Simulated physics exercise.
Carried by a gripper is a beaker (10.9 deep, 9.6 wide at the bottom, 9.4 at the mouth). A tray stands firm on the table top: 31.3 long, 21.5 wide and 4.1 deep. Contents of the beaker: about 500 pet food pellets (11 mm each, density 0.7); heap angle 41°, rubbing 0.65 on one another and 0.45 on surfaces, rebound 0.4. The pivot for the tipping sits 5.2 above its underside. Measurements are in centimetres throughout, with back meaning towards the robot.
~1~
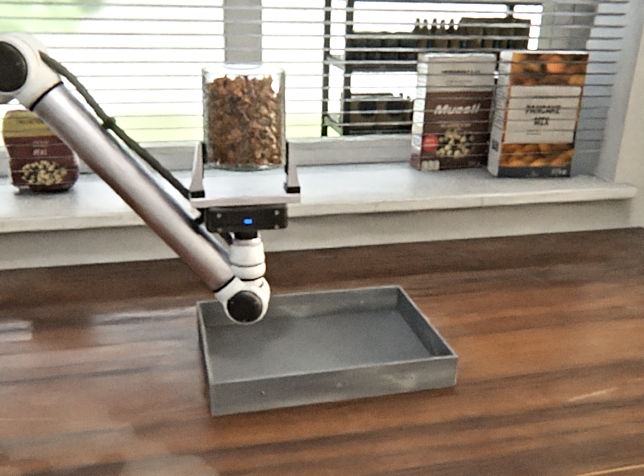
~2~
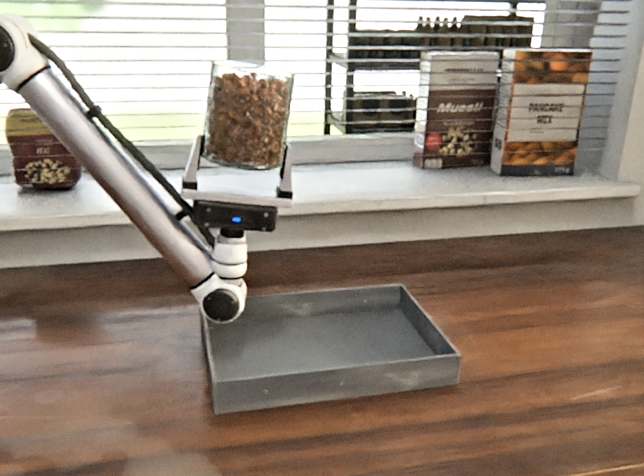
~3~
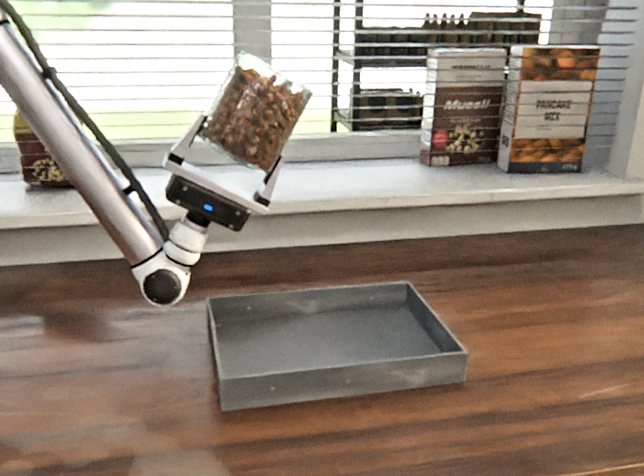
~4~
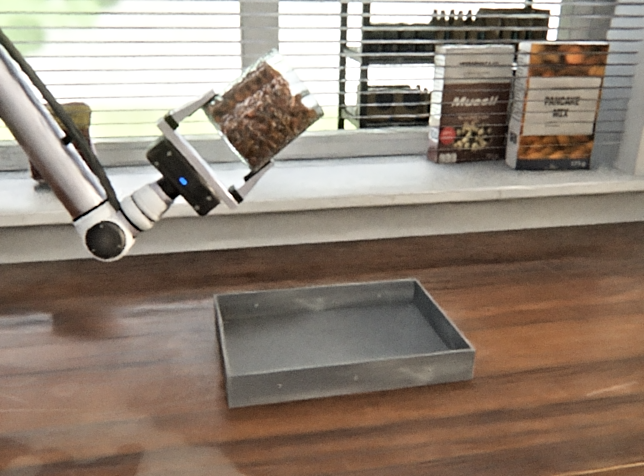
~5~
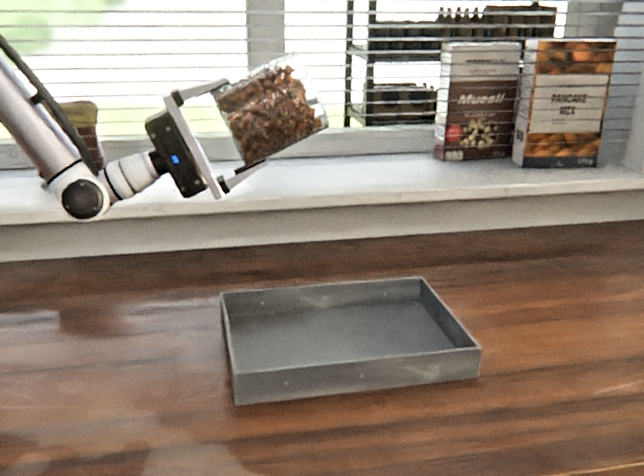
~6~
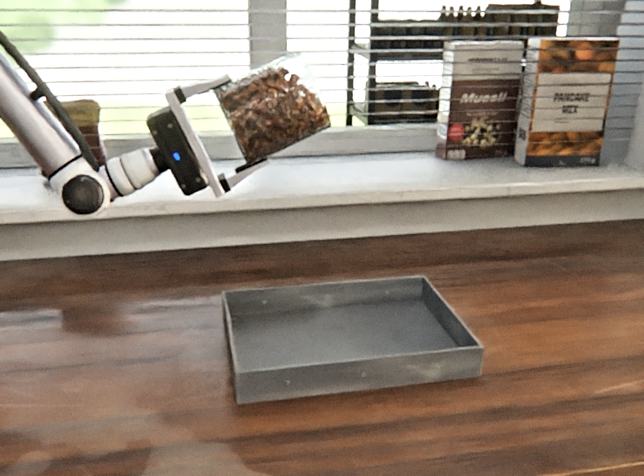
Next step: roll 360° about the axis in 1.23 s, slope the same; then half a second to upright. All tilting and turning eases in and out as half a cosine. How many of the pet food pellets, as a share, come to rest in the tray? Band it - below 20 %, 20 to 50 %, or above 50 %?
My answer is below 20 %.
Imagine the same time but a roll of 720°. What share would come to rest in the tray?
It would be near 5 per cent.
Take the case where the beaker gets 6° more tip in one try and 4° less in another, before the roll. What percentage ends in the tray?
Estimates: Close to 10 % and 5 %.
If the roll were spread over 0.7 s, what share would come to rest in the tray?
In that case roughly 0 percent.
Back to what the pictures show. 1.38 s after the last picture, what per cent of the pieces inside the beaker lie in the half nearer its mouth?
About 40 percent is in the half nearer the mouth.
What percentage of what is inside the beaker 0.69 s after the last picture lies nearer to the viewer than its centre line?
45 per cent, roughly.
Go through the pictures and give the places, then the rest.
Beaker middle at (244, 118), upright; upper third of the load around (244, 99), from x 210 to 280, top at y 80; 497 in the beaker, in the first frame.
Beaker middle at (247, 116), tipped 8°; upper third of the load around (247, 97), from x 210 to 285, top at y 80, in the second frame.
Beaker middle at (255, 114), tipped 29°; upper third of the load around (253, 97), from x 205 to 300, top at y 70, in the third frame.
Beaker middle at (263, 112), tipped 52°; upper third of the load around (262, 94), from x 210 to 310, top at y 65, in the fourth frame.
Beaker middle at (269, 110), tipped 66°; upper third of the load around (266, 92), from x 220 to 315, top at y 70, in the fifth frame.
Beaker middle at (271, 109), tipped 67°; upper third of the load around (266, 92), from x 220 to 325, top at y 70; 497 in the beaker, in the sixth frame.
Then, 0.69 s later, tipped 67°, highest piece 38 above the table; 490 in the beaker, 4 in the tray, 3 in flight or on a rim.
Then, 1.38 s later, tipped 53°, highest piece 38 above the table; 473 in the beaker, 21 in the tray, 3 in flight or on a rim.
Then, 1.93 s later, upright, highest piece 39 above the table; 469 in the beaker, 28 in the tray.
Then, 2.63 s later, upright, highest piece 39 above the table; 469 in the beaker, 28 in the tray.
At rest, 469 in the beaker, 28 in the tray. That is 6 % in the tray.
